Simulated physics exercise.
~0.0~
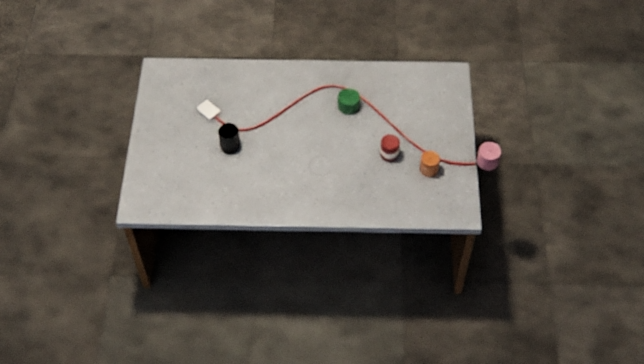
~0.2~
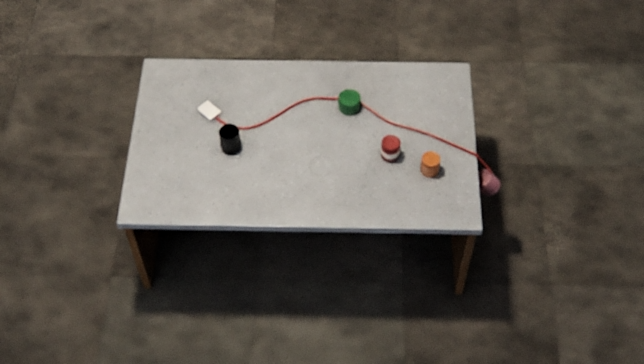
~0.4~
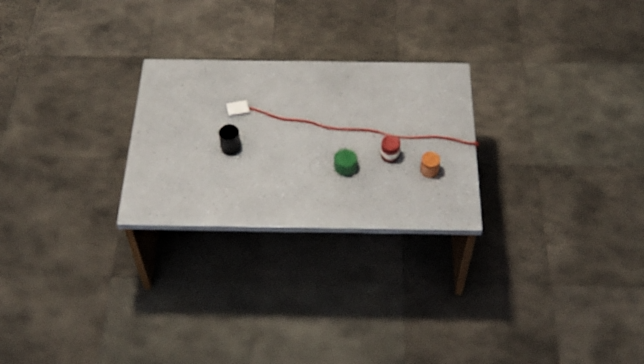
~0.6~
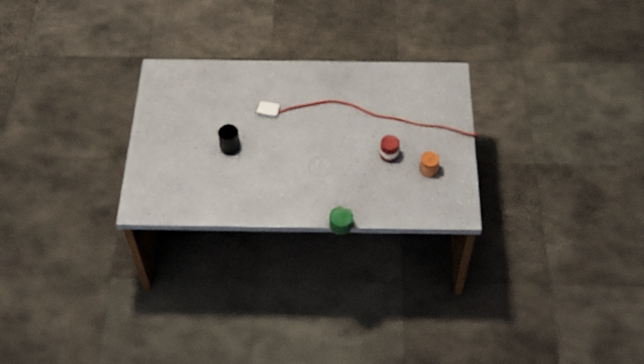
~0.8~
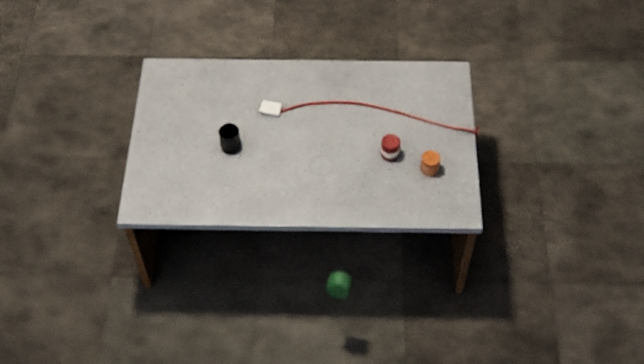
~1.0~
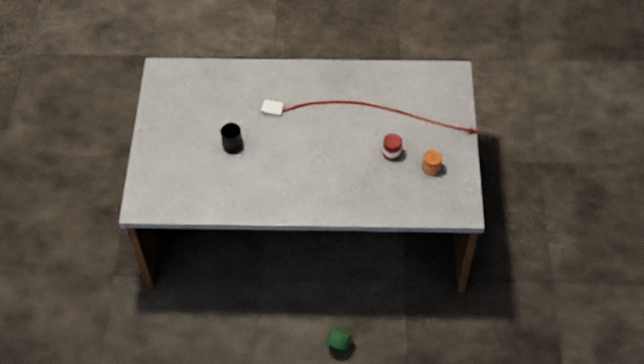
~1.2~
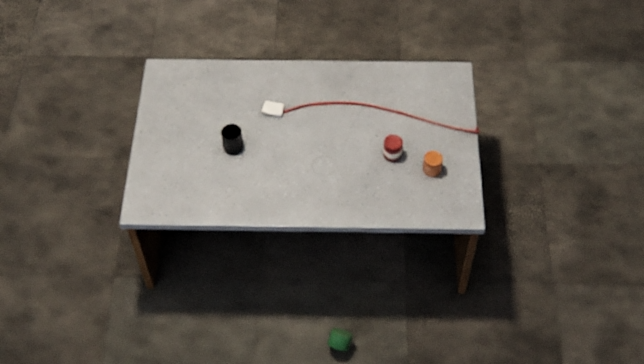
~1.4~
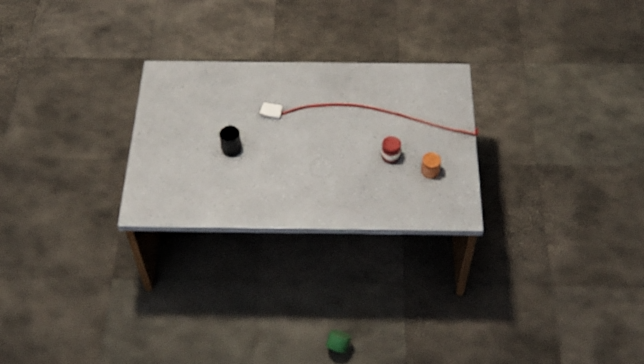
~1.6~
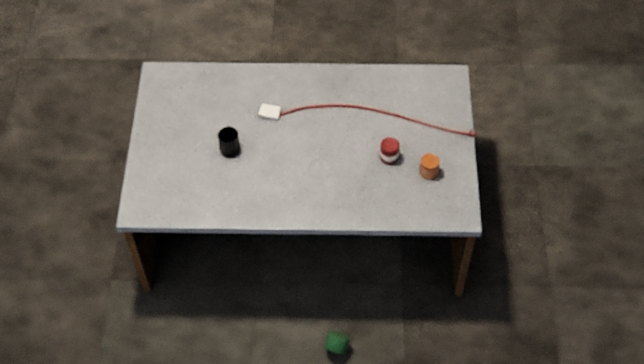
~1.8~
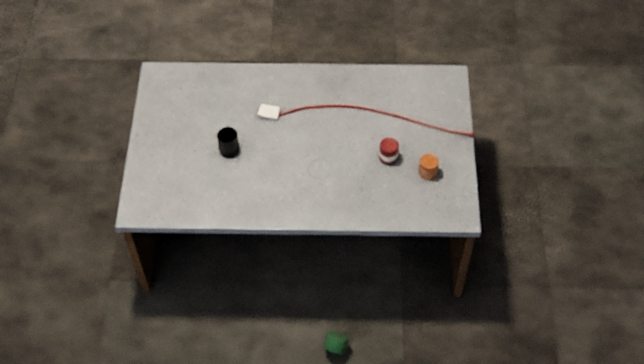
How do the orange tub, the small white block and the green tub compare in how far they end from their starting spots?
The green tub ends farthest away, down on the floor in front of the table, while the white block ends a clear distance to the right on the tabletop. The orange tub stays practically where it began.
